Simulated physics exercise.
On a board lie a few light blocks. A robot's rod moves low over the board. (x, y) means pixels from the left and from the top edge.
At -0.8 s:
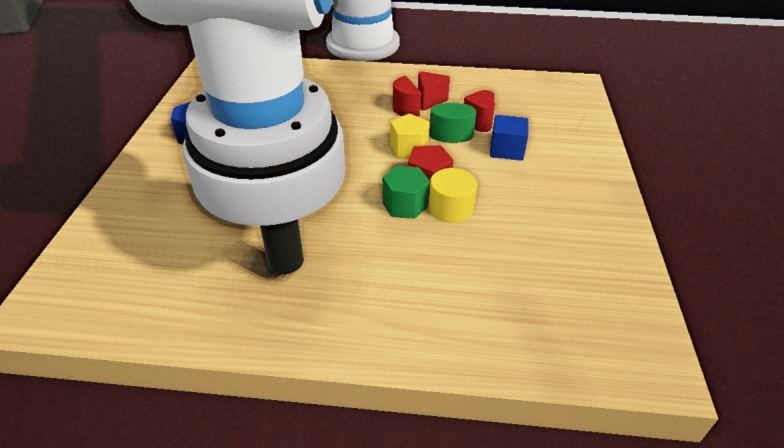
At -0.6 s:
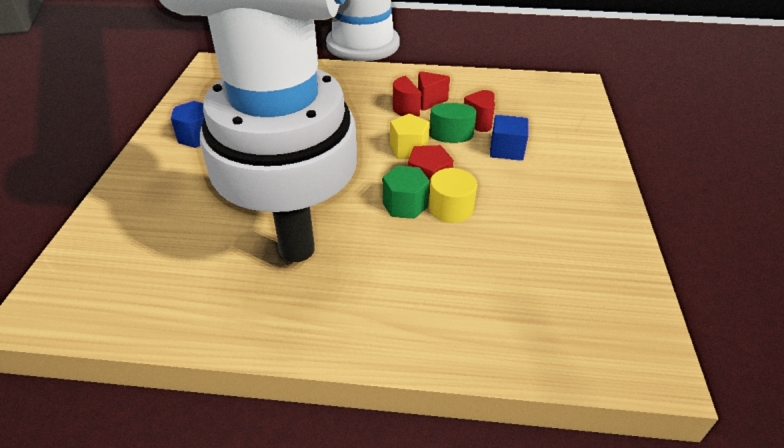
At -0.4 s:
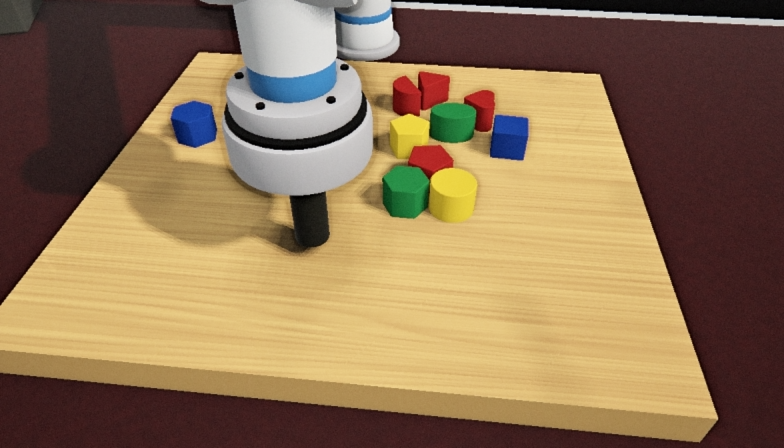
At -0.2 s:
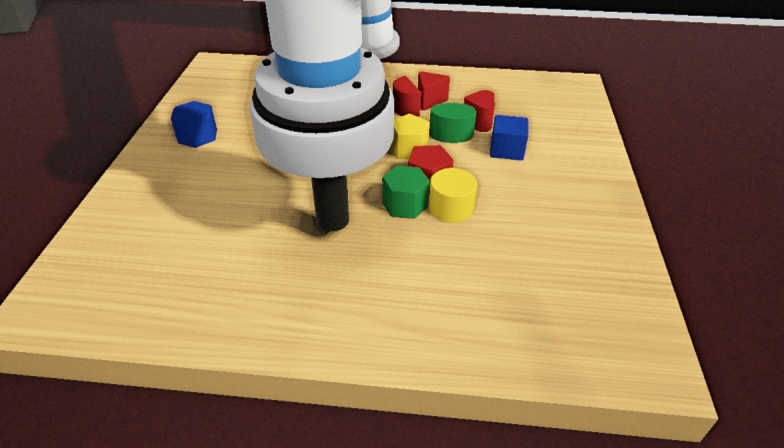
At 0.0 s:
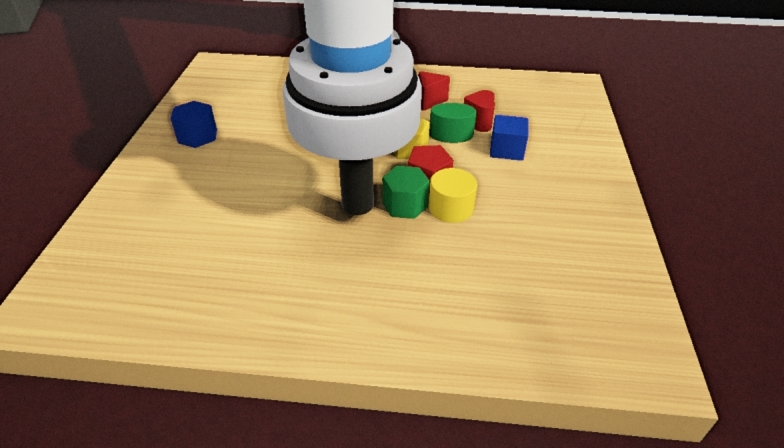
On a wooden board, a white robot arm with a black rod stands left of a loose group of red, yellow, green and blue blocks. The rod glides steadily right and away from the viewer, uncovering a blue block at left, and draws close beside the green six-sided block while the blocks stay still.
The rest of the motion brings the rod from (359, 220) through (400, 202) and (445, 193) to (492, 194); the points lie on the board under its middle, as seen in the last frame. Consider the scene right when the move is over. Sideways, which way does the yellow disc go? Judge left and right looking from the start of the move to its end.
Goes right.
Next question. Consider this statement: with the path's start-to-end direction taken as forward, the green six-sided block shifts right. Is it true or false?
Verdict: False.
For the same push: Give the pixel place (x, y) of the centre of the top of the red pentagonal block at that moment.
Most likely (467, 133).
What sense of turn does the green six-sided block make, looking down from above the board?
Looking down, my answer is that the green six-sided block rotates anticlockwise.
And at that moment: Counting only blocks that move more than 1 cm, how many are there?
This push will displace three or more blocks.
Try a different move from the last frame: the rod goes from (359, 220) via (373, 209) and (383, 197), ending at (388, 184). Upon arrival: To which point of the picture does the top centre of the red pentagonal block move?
The answer is (447, 150).
The first path, step by step. One third of the way, rod at (401, 187); green six-sided block at (436, 169); red pentagonal block at (448, 145), turned 35° anticlockwise; yellow disc at (480, 181).
Two thirds of the way, rod at (447, 178); green six-sided block at (479, 158); red pentagonal block at (465, 133), turned 80° anticlockwise; yellow disc at (507, 183).
At the end, rod at (495, 180); green six-sided block at (517, 151), turned 45° anticlockwise; yellow pentagonal block in place; red pentagonal block at (467, 133), turned 85° anticlockwise; yellow disc at (524, 187).
